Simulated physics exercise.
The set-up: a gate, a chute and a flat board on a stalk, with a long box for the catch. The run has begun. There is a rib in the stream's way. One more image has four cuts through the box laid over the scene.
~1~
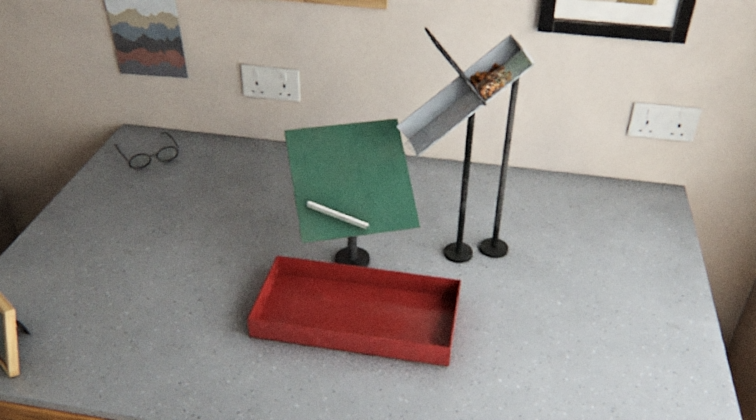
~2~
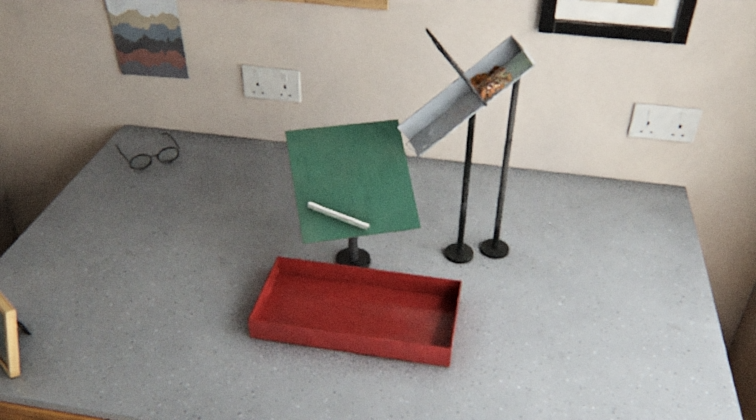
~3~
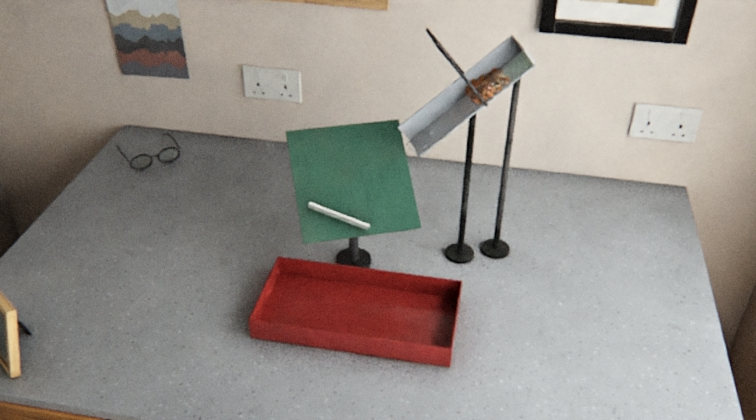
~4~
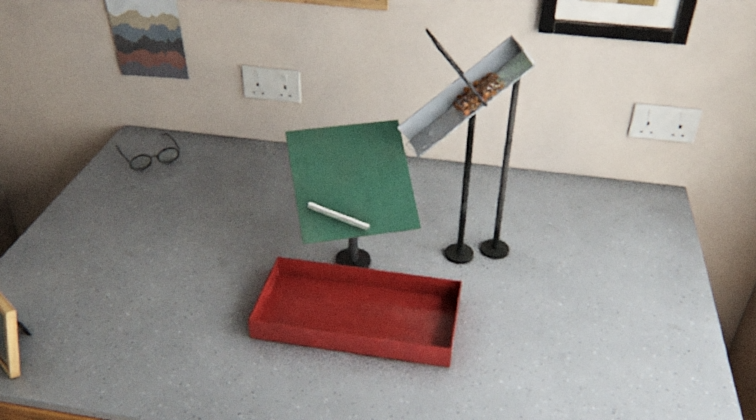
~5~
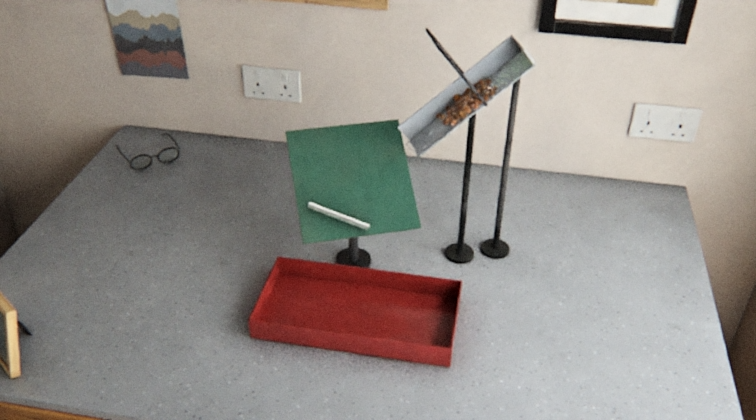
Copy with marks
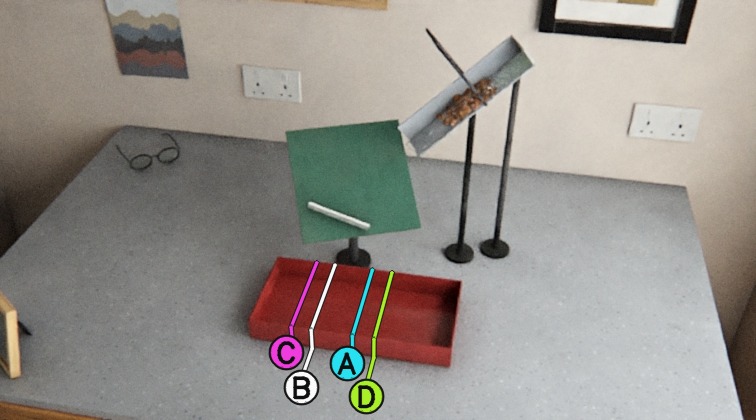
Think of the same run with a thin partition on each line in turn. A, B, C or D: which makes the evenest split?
Line D.
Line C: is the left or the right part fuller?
More lands on the right.
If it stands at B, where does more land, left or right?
The right side.
On the marked copy, line A crosses the front rim at (352, 335); line B crosses the front rim at (311, 329); line C crosses the front rim at (291, 326); line D crosses the front rim at (374, 338).
For line A, of what is caught, about a tenth on the left of the divider, almost all on the right.
For line B, of what is caught, just a few on the left of the divider, almost all on the right.
For line C, of what is caught, not one piece on the left of the divider, every piece on the right.
For line D, of what is caught, roughly half on the left of the divider, roughly half on the right.
